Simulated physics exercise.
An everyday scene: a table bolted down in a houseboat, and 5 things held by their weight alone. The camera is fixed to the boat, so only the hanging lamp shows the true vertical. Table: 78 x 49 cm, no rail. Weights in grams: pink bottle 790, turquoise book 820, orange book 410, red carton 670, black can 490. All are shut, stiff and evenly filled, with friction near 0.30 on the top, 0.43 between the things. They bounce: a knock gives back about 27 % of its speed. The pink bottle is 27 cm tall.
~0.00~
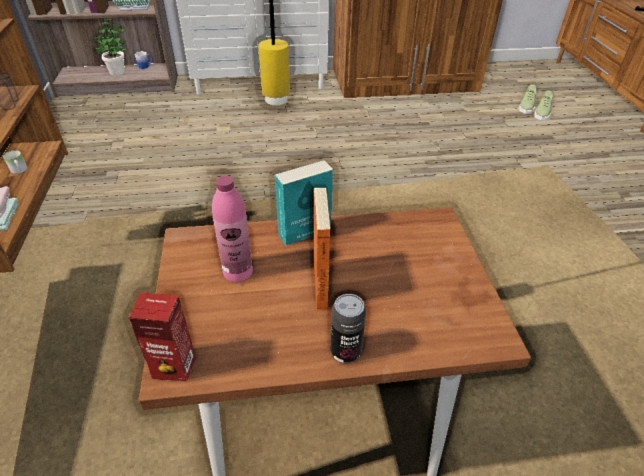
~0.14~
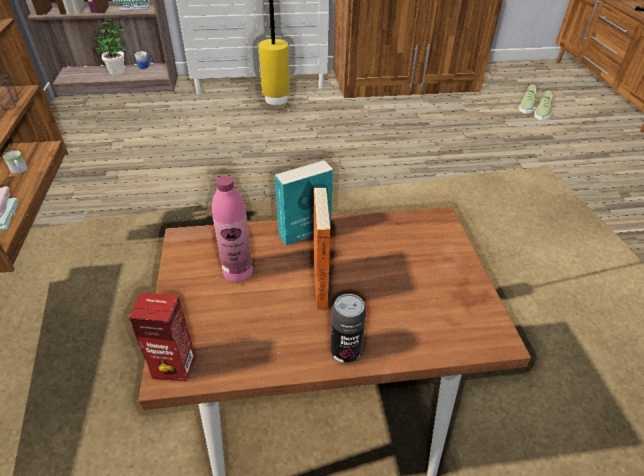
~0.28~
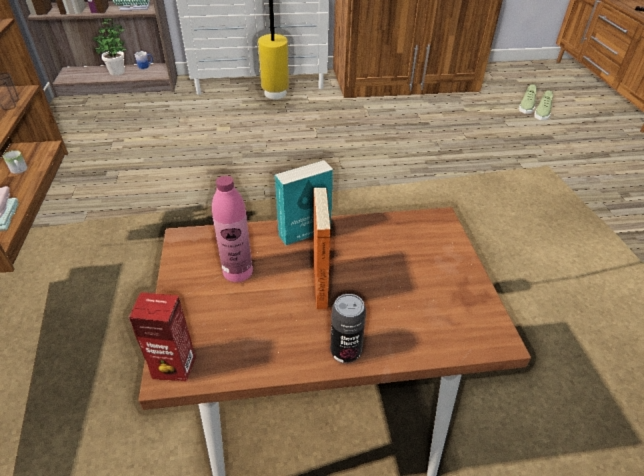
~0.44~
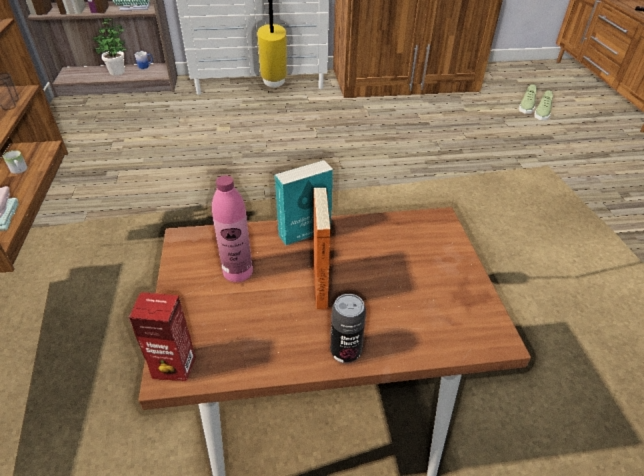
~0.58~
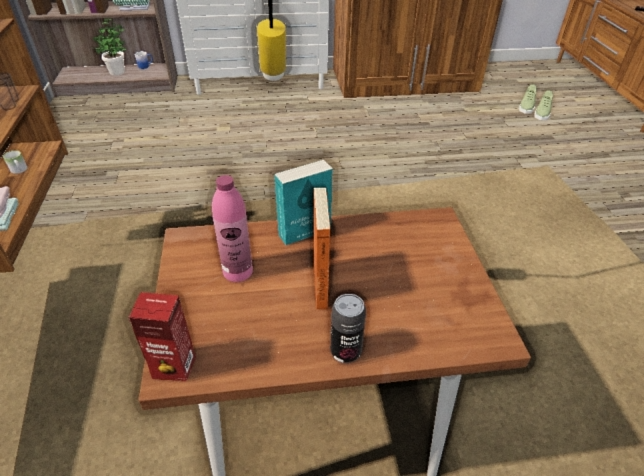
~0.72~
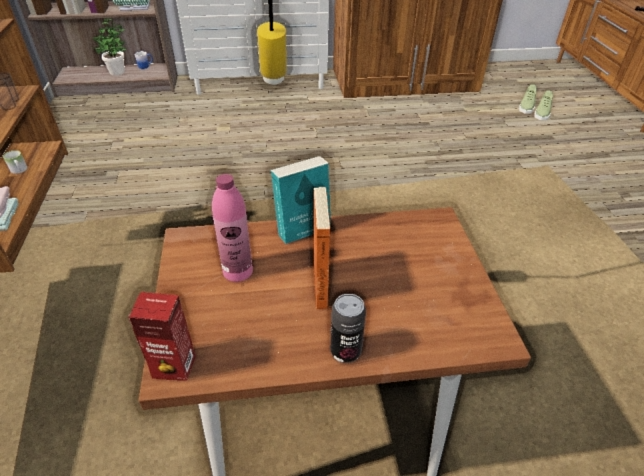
The turquoise book shifted and leaned slightly at the back of the wooden table, after the yellow hanging lamp behind had edged upward a little; the pink bottle, orange book, red carton and black can stayed put.
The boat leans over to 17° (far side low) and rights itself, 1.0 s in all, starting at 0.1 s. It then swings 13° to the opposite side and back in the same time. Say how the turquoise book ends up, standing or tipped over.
The turquoise book falls over.
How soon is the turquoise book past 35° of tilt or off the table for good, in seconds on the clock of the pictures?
At about 0.9 s.
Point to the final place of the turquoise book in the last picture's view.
At about (228, 299).
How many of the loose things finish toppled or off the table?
1 of them.
By 1.12 s, boat level; turquoise book now off the table.
By 1.42 s, boat heeled 9°, near side down.
When it is over (2.6 s), off the table and tipped over, turquoise book; the other 4 within 5 cm of the start. End places, in pixels of the last picture, turquoise book near (228, 299).
